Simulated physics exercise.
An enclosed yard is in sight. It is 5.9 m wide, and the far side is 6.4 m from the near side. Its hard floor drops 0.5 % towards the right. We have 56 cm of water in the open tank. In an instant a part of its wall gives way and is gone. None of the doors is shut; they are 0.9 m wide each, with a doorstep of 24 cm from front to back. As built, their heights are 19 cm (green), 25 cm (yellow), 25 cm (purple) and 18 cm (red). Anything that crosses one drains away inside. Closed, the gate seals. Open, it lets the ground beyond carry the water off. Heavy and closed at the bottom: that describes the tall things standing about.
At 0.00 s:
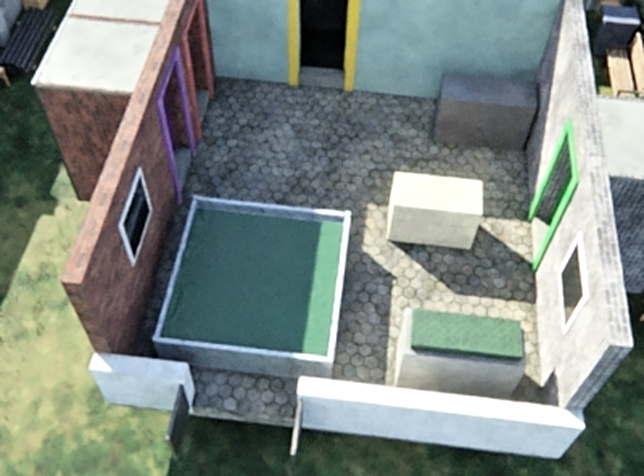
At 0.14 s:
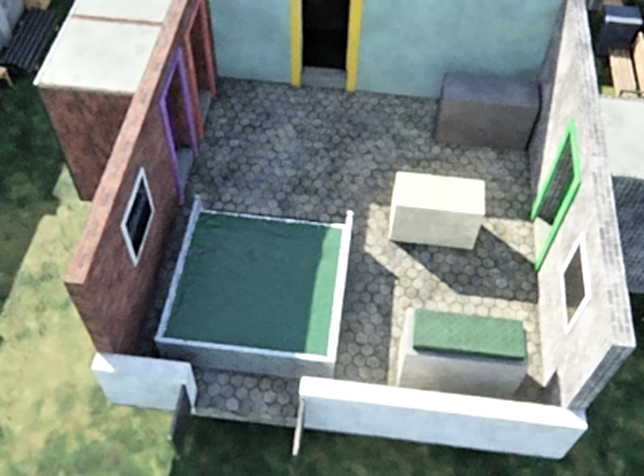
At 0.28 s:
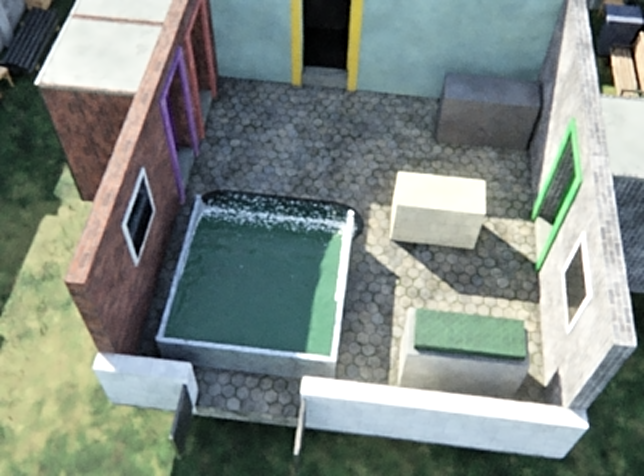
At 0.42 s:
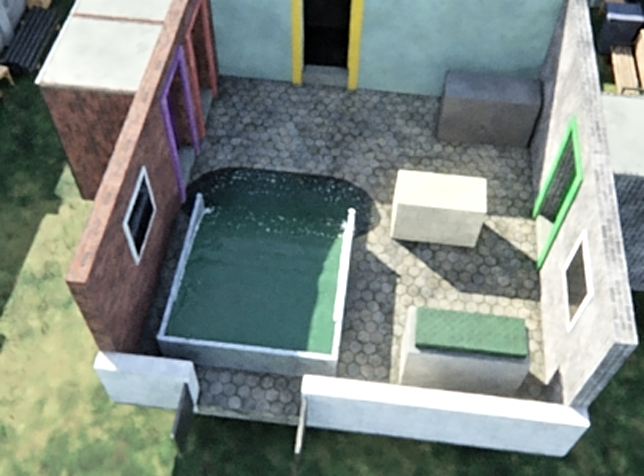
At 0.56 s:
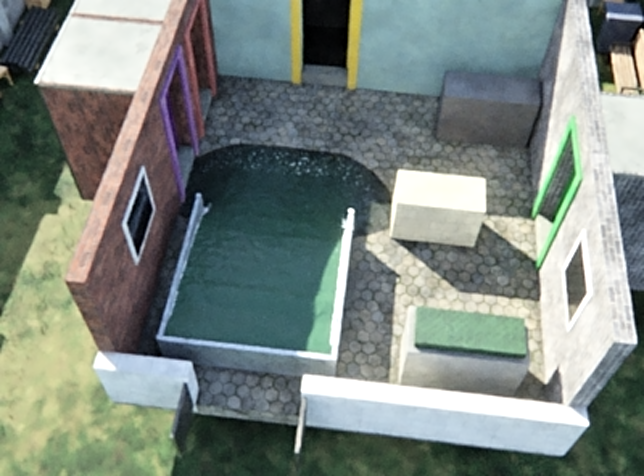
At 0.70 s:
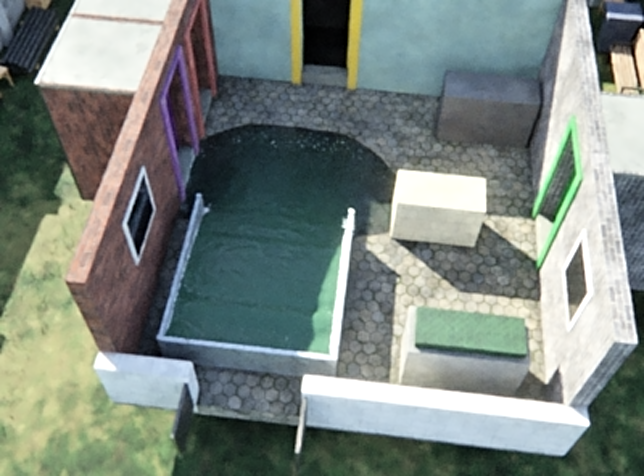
Walled yard with an open tank of green water, its far side giving way and water spreading across the paved floor.
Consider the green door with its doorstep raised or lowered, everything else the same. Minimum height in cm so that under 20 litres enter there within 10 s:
13 cm.
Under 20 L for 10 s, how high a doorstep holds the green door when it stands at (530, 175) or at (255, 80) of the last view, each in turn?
Around 15 and 30 cm respectively.
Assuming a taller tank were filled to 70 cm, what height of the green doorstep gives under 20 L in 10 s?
17 cm.
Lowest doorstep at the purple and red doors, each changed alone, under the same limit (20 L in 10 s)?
About 11.0 cm at purple and about 23 cm at red.
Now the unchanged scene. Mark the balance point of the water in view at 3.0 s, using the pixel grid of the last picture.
It lies near (301, 172) in the last picture.
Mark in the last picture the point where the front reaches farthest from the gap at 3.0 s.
Near pixel (521, 107).
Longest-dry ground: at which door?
Green.
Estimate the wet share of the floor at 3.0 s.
55 %.
After 1.4 s water covers 45 % of the floor, deepest (29 cm) near (293, 85); it has not reached the green door.
After 3.0 s water covers 55 % of the floor, deepest (35 cm) near (219, 77); it has not reached the green door.
After 10.0 s water covers 95 % of the floor, deepest (16 cm) near (384, 410); 9 cm at the green door, 1 litre in over its 19 cm doorstep.
At the green door as built, the water arrived by 4.0 s and peaked near 17 cm at 5.4 s.
Run again over the same 10 s with other heights there, 37 litres in over 11 cm, 11 litres over 15 cm. The limit of 20 litres is kept from about 13 cm up.
